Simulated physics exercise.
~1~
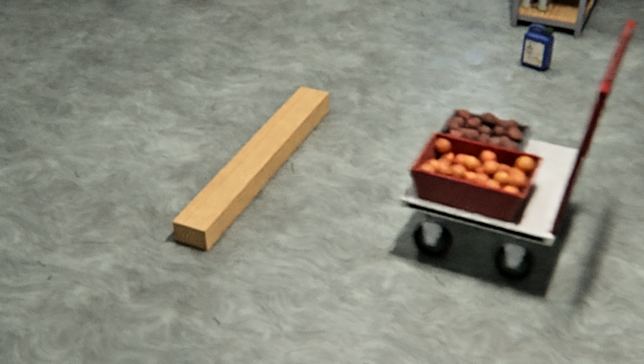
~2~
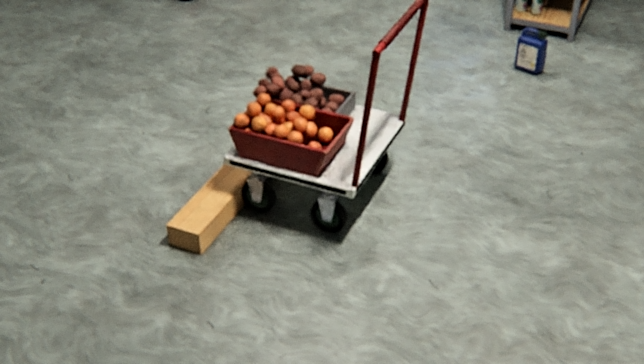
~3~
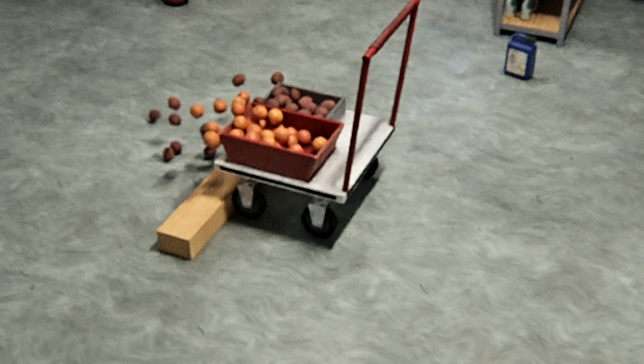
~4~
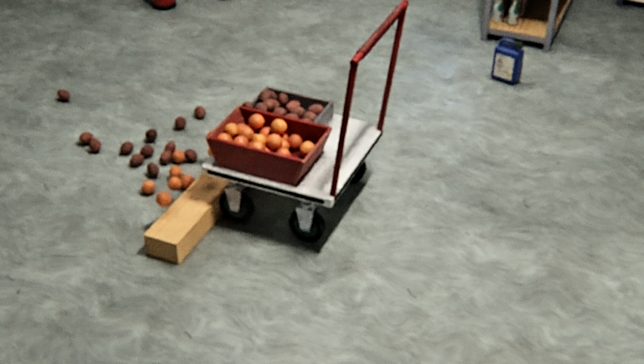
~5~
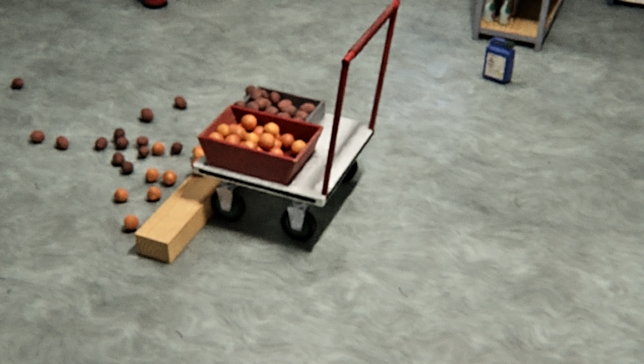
A flat trolley carrying a red box of oranges and a grey box of reddish-brown potatoes rolled left and stopped against a wooden beam, and some from each box flew over the front and scattered across the floor, leaving both boxes still partly filled.
